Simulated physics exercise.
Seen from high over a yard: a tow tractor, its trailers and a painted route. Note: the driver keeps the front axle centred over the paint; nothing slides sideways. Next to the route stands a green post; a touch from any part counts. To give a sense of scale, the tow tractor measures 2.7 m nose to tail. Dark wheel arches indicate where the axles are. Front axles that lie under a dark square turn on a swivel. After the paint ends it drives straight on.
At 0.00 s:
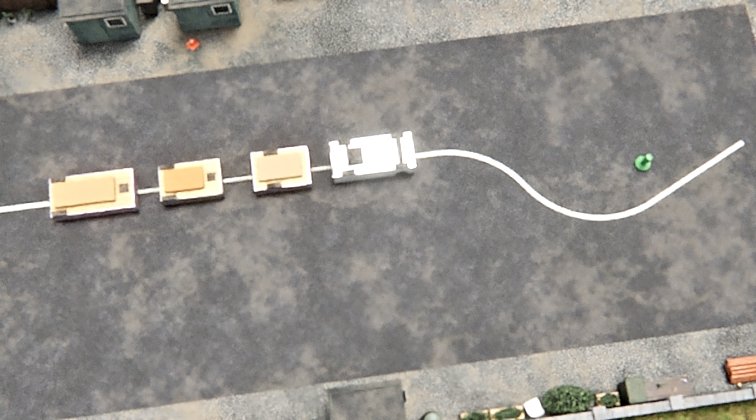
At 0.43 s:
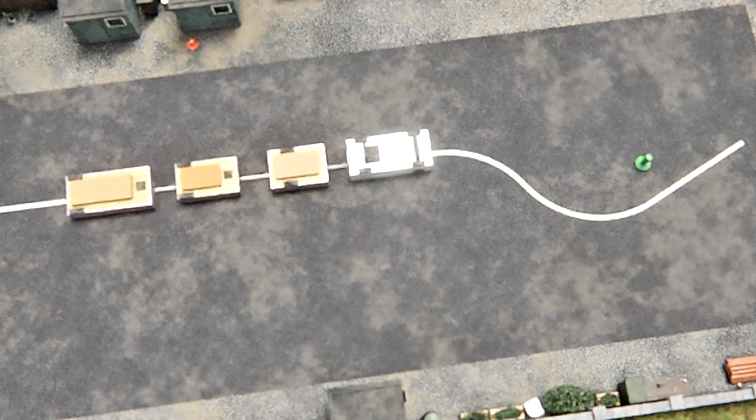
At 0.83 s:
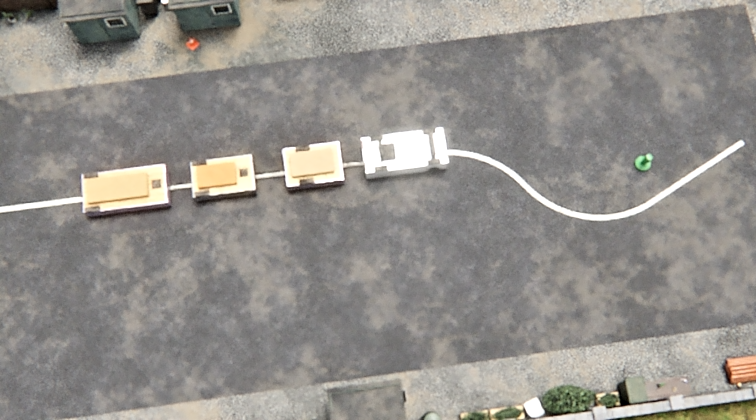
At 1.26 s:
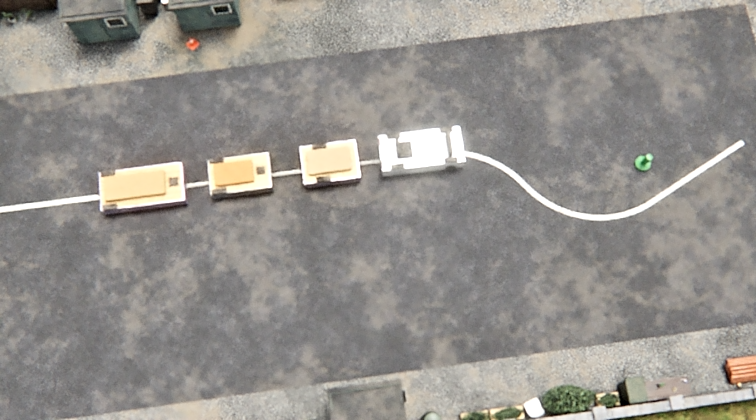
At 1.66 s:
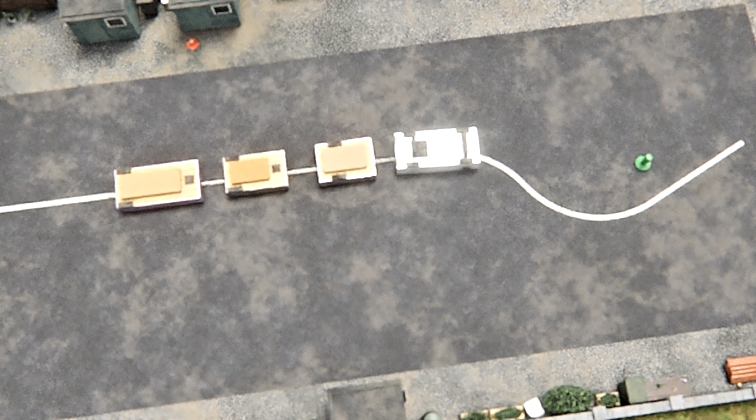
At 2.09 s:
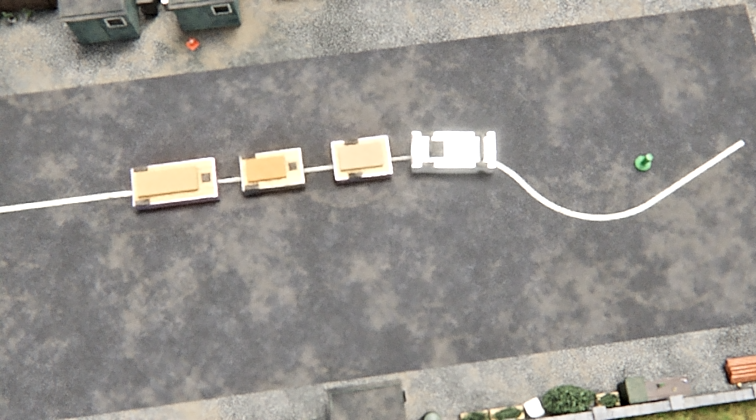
At the start, a white tow tractor with three tan-topped trailers in line behind it sits on a pale painted line crossing a dark yard, with a small green object farther right. The whole train rolls slowly right along the line, and the tractor then begins turning slightly downward where the paint curves.
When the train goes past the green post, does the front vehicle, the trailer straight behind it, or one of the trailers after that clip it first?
It is clipped first by the trailer straight behind.
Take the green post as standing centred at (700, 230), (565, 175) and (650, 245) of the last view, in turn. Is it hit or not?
Try 1 untouched, try 2 touched, try 3 untouched.
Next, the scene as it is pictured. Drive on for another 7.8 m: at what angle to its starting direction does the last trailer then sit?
The last trailer ends up roughly 10° off its starting direction.
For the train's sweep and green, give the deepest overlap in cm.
Green: 55.
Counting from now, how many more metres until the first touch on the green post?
After some 9.5 m.
By 7.7 s, the last axle is at (343, 162) of the last picture, 10 cm off the line.
By 9.5 s, the last axle is at (408, 165) of the last picture, 45 cm off the line; the first trailer has hit green.
By 19.0 s, the last axle is out of the picture, 25 cm off the line; 1 of 1 struck in all.
